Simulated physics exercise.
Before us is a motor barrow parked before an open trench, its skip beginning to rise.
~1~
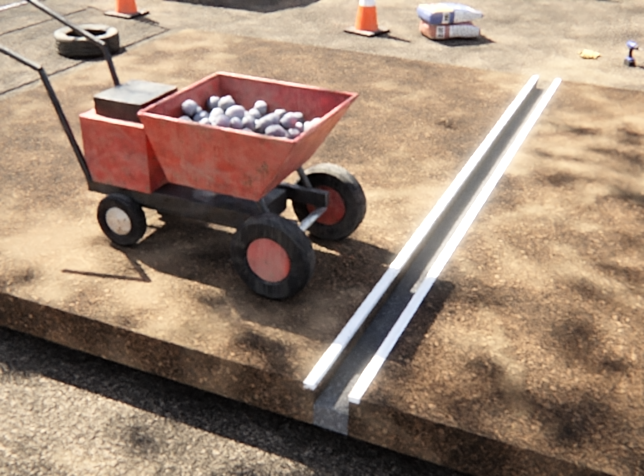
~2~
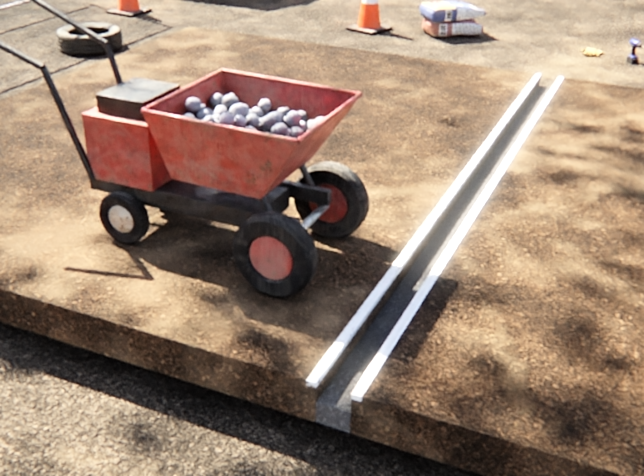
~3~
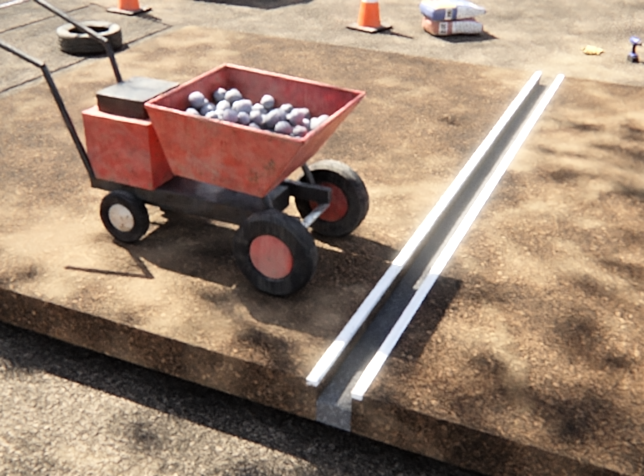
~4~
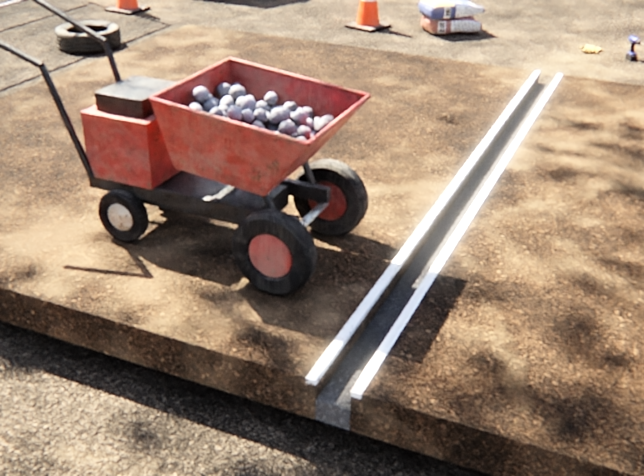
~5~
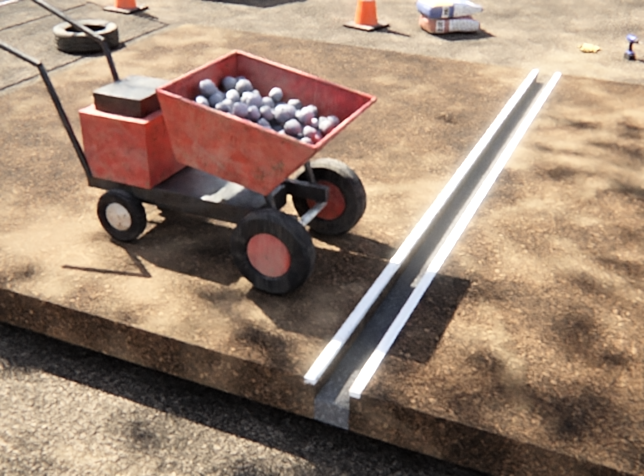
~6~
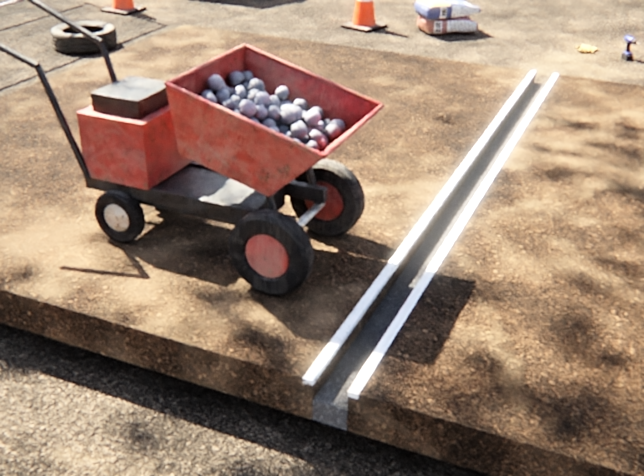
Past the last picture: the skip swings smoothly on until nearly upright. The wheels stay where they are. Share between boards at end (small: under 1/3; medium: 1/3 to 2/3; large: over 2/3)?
Small.
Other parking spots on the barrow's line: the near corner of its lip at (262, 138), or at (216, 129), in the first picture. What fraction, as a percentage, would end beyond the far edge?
50 and 10 percent, in that order.
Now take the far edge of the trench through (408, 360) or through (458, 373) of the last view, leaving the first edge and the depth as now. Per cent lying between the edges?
40 and 90 percent.
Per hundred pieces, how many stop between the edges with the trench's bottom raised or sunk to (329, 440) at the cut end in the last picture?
I'd say roughly 0 in a hundred.
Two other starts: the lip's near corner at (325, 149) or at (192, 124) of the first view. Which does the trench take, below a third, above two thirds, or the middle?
For the first case, under a third; for the second case, below one third.
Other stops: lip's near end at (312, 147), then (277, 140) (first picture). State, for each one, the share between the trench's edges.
Estimates: 0 %, 30 %.
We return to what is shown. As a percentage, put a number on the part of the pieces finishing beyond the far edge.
Near 80 in every hundred.
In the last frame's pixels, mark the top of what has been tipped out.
I'd place the summit at about pixel (447, 271).
Soon after the last picture, skip tipped steeply; all in the skip.
A little later, skip tipped right over; most in the skip; about a quarter beyond it; a stray few falling.
Later still, skip tipped right over; about a quarter in the skip; a stray few in or heaped over the trench; most beyond it.
At rest, skip tipped right over; about a quarter in the skip; a stray few in or heaped over the trench; most beyond it.
